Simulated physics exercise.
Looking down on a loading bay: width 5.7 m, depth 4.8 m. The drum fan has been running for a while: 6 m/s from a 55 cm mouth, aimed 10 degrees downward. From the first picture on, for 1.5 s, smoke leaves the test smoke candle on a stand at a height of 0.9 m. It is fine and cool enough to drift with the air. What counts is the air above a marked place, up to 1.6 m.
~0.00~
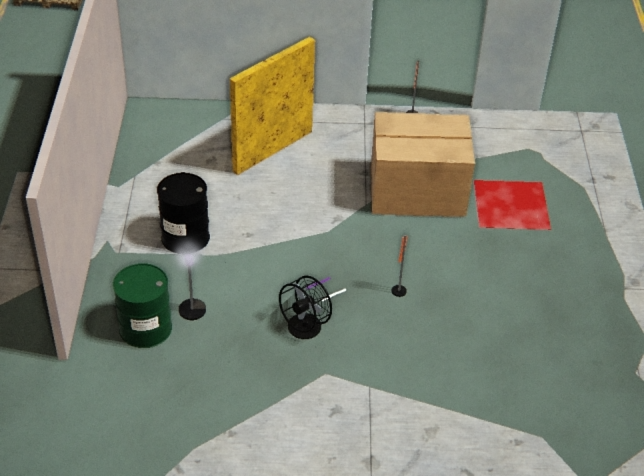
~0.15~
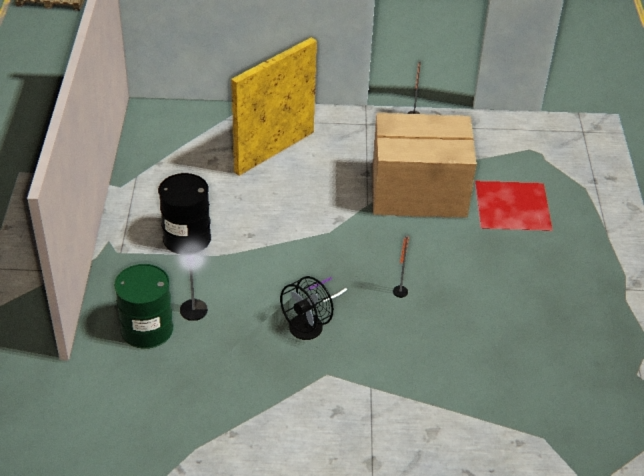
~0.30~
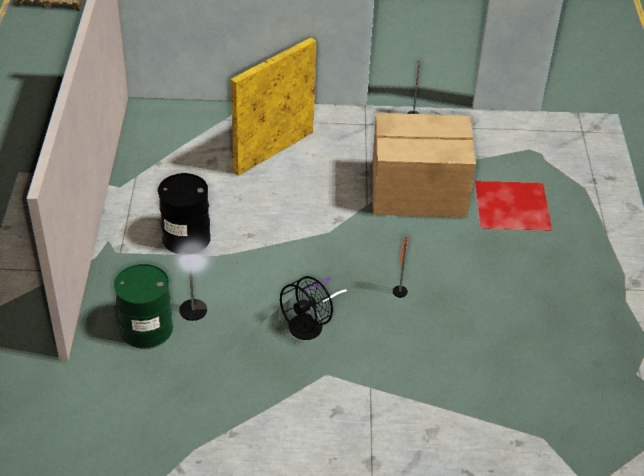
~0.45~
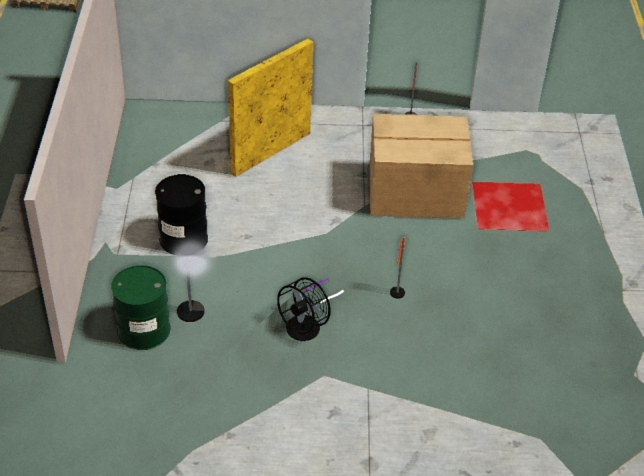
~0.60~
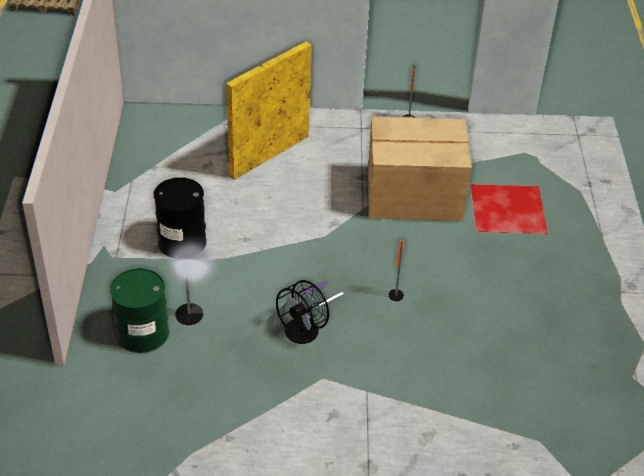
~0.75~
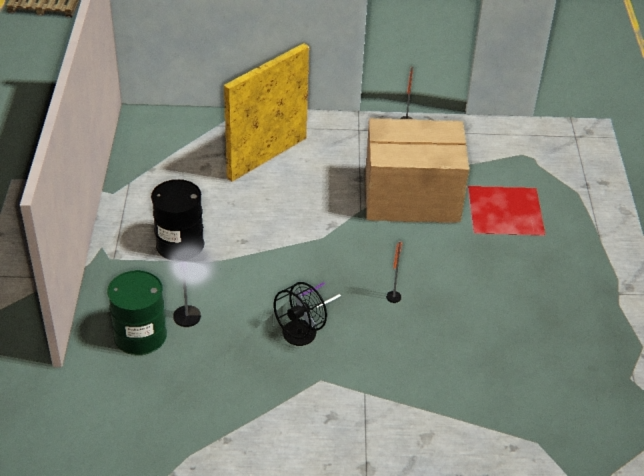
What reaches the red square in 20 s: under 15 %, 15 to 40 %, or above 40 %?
The share reaching it is over 40 %.
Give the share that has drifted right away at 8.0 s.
Near 80 %.
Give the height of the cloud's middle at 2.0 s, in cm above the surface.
About 70 cm.
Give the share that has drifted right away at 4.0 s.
Near 2 %.
By 2.0 s we count, 0 % has passed over the red square, with 100 % still about or yet to come, and the middle of the rest is near (206, 271).
By 4.0 s we count, 17 % has passed over the red square, with 98 % still about or yet to come, and the middle of the rest is near (362, 242).
By 8.0 s we count, 62 % has passed over the red square, with 20 % still about or yet to come, and the middle of the rest is near (381, 101).
By 20.0 s we count, 62 % has passed over the red square, with 3 % still about or yet to come.
